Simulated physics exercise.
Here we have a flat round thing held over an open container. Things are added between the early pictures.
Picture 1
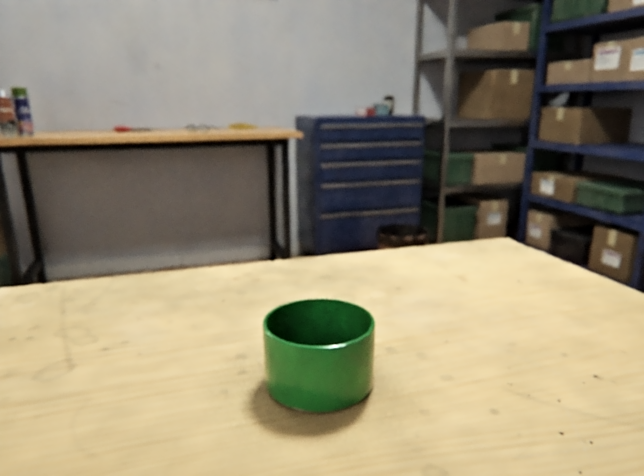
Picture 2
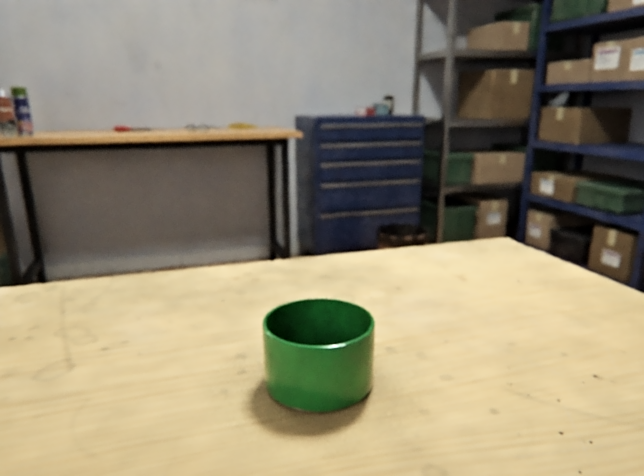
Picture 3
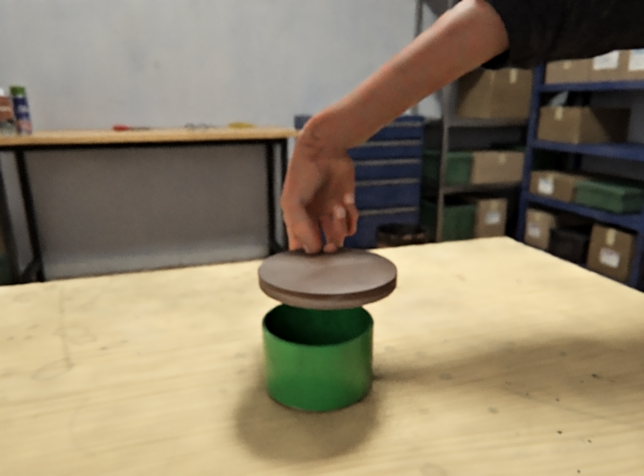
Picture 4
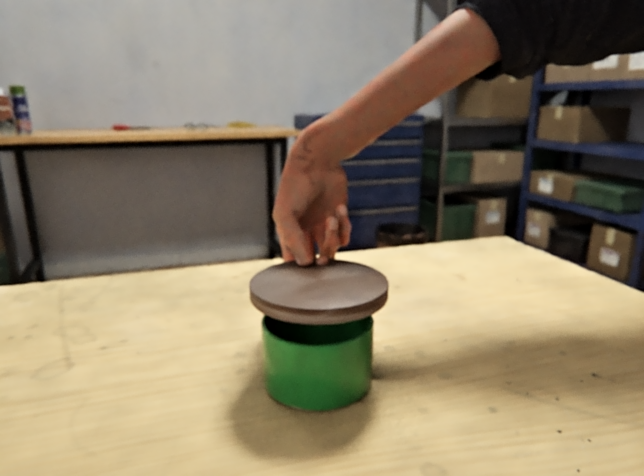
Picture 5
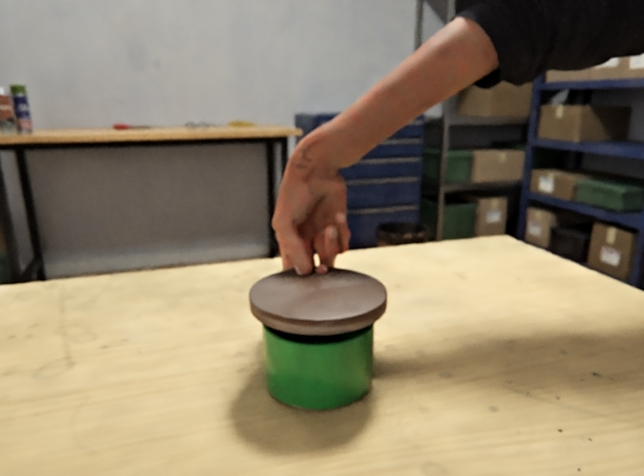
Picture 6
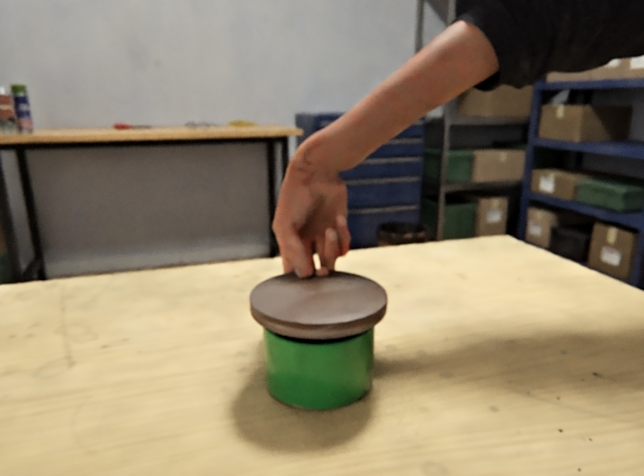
A brown round disc, held from above by a hand, comes into view over an open green container that stands alone on a pale wooden table at first. The hand shifts the disc slightly left and lowers it onto the container's rim, covering the opening, with the fingers still on it.
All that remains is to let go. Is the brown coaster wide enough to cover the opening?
As it turns out, the brown coaster rests on the rim.
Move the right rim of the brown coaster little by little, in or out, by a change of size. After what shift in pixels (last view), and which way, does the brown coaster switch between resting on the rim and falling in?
Some 16 pixels, left.
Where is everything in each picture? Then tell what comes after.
Mug (319, 351), in the first frame.
Mug (319, 351), in the second frame.
Still on the way; brown coaster (328, 274); mug (318, 350), in the third frame.
Still on the way; brown coaster (319, 287); mug (318, 349), in the fourth frame.
Still on the way; brown coaster (318, 296); mug (319, 349), in the fifth frame.
In place, still held; brown coaster (319, 300); mug (319, 348), in the sixth frame.
Then, 0.10 s past the last view, brown coaster moving near (319, 311).
Then, 0.40 s past the last view, brown coaster sitting on the rim near (319, 311).
Finally, the brown coaster covers the opening, near (319, 311).
